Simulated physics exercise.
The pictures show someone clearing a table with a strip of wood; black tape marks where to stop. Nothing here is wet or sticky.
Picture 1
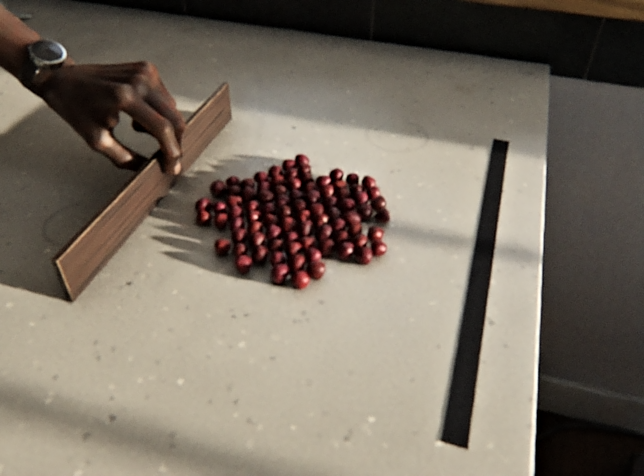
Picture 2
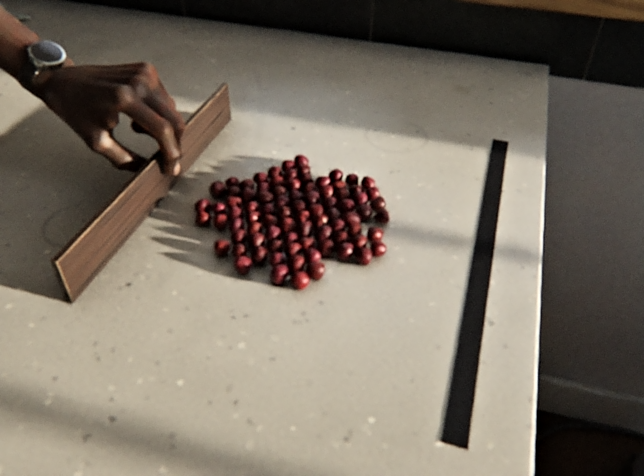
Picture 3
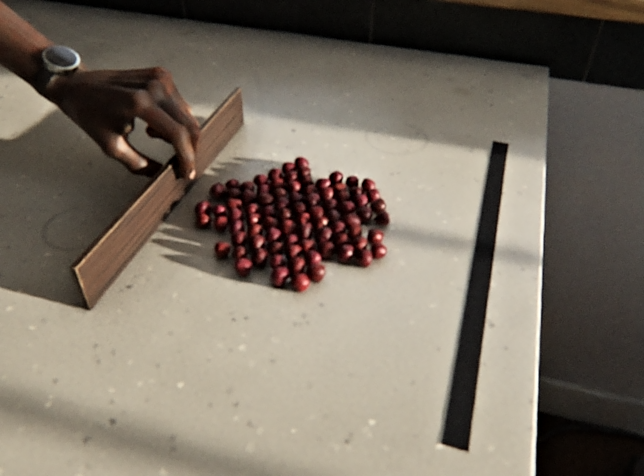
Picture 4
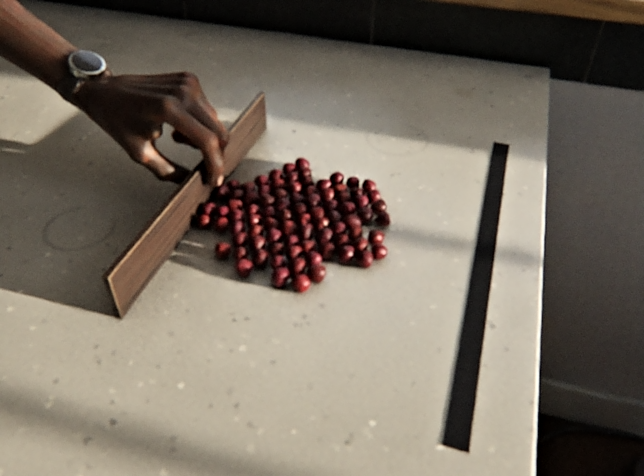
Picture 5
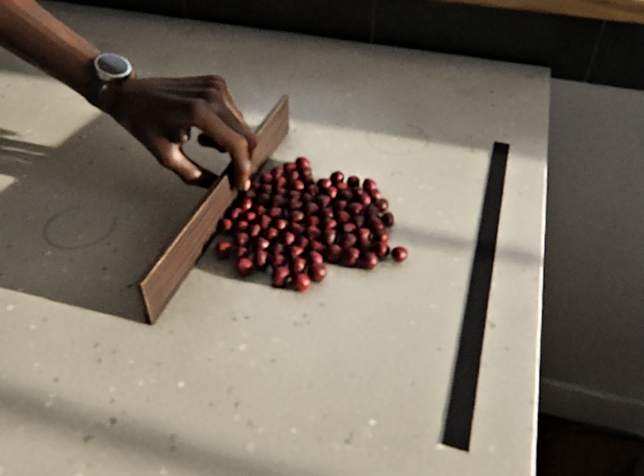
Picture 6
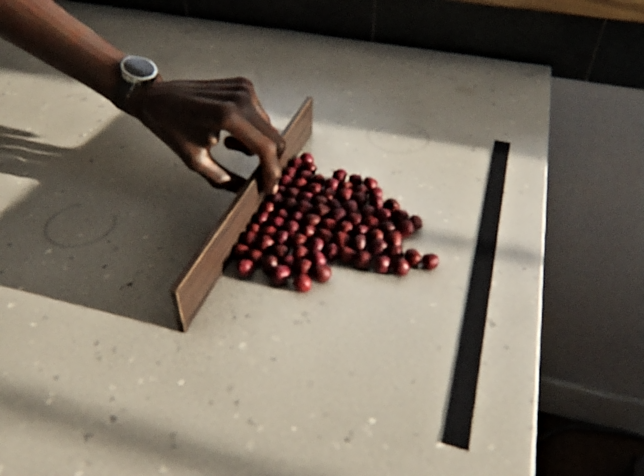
The clip opens on a speckled tabletop where a hand wearing a watch holds a strip of wood, at rest, left of a heap of small dark red fruits. The hand then slides the strip rightward up to the heap and pushes the fruits closer to the black tape near the edge.
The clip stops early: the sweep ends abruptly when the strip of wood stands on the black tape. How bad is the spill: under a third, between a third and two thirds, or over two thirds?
The floor gets between a third and two thirds.
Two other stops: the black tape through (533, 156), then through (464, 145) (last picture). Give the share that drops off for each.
Near 100 % and 10 %.
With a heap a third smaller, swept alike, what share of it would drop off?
Roughly 50 in a hundred.
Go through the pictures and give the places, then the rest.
Strip of wood at (78, 263), at rest; black tape at (500, 150), about two fingers from the edge; edge at (542, 271); the heap at (302, 218), dried cherries, in the first frame.
Strip of wood at (77, 264), at rest, in the second frame.
Strip of wood at (95, 271); the heap at (302, 221), in the third frame.
Strip of wood at (126, 279), in the fourth frame.
Strip of wood at (158, 285); the heap at (312, 223), about half pushed along, in the fifth frame.
Strip of wood at (190, 291); black tape at (501, 151); edge at (543, 273); the heap at (329, 226), most pushed along, in the sixth frame.
Soon after the last picture, strip of wood still moving, near (379, 197); heap all on the table, its front near (508, 275).
A little later, strip of wood stopped at the black tape; heap about a third over the edge.
Later still, strip of wood stopped at the black tape; heap about half over the edge.
At rest, strip of wood stopped at the black tape; heap about half over the edge.
